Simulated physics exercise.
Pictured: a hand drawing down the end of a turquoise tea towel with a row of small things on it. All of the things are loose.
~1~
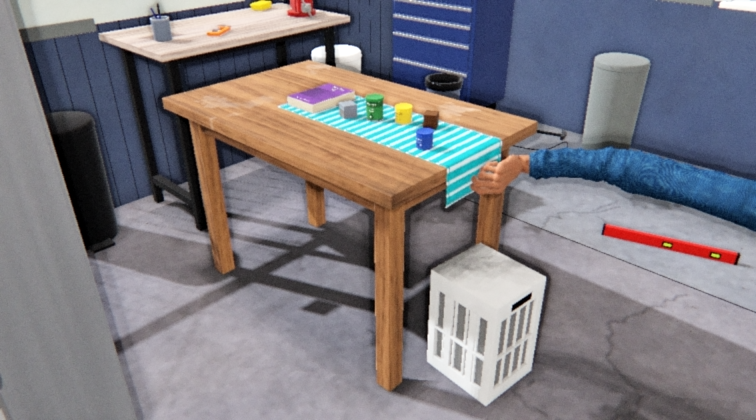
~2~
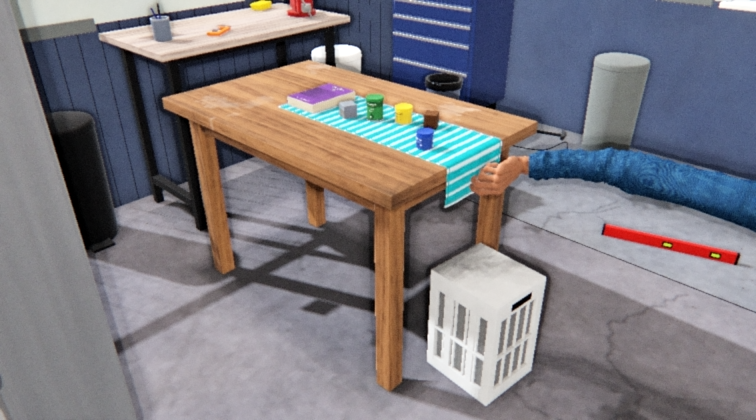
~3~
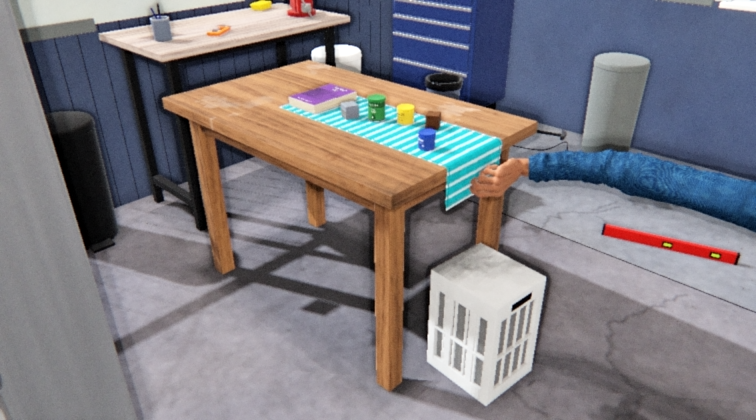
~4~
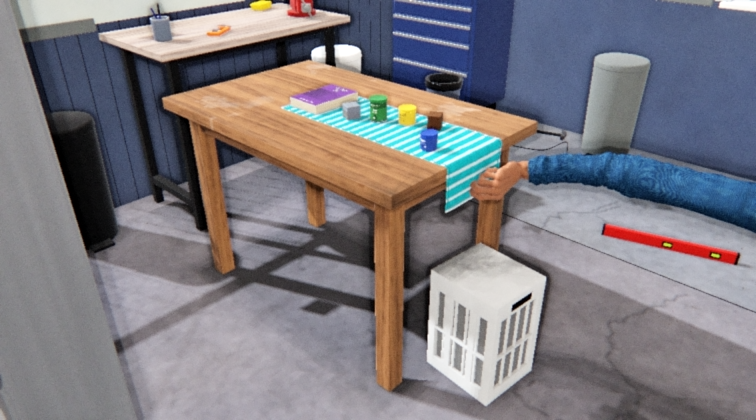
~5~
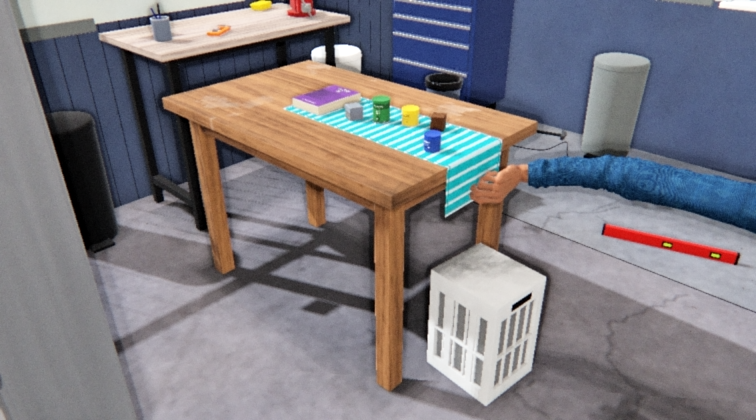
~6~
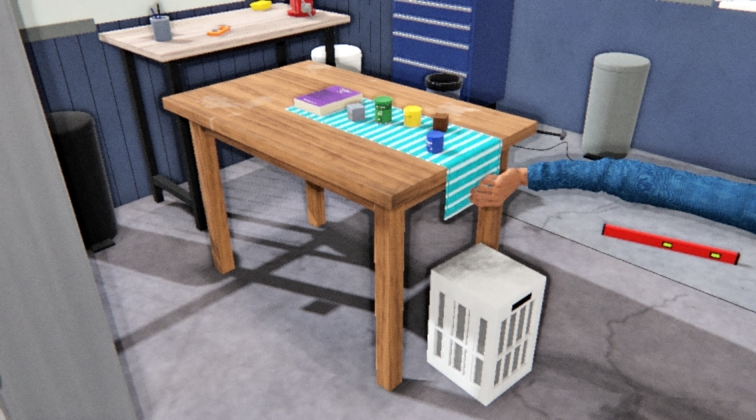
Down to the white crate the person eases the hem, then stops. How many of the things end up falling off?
Two.
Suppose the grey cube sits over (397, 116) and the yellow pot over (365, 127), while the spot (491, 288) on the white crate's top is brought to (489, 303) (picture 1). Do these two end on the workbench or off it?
The grey cube ends up still on top and the yellow pot ends up still on top.
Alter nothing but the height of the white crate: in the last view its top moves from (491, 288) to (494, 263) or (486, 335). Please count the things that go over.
That would make 1 and 4.
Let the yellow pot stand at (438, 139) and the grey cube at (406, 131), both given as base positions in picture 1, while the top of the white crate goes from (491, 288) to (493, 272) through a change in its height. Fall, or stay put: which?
Note: Yellow pot lost; grey cube kept on top.
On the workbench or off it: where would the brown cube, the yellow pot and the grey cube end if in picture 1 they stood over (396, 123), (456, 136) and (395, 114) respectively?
The brown cube stays aboard, the yellow pot is lost, the grey cube stays aboard.
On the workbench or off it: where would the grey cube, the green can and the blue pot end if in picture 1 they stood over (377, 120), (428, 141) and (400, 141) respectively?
I reckon the grey cube hangs on, the green can takes a fall and the blue pot takes a fall.
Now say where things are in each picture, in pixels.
The first frame shows hem (446, 208); blue pot (425, 131); brown cube (431, 113); yellow pot (404, 106); green can (375, 96); grey cube (348, 103); top of the crate (491, 288).
The second frame shows hem (445, 208); blue pot (425, 131).
The third frame shows hem (446, 210); brown cube (434, 113).
The fourth frame shows hem (445, 213); yellow pot (407, 107); top of the crate (491, 288).
The fifth frame shows hem (445, 217); green can (381, 98).
The sixth frame shows hem (445, 220); blue pot (435, 134); brown cube (441, 116); yellow pot (413, 109); green can (383, 99); grey cube (356, 106).
Soon after, hem near (471, 233); all still up.
Then, hem on the crate; blue pot and brown cube gone.
At rest, hem on the crate; blue pot and brown cube gone. The answer is two.
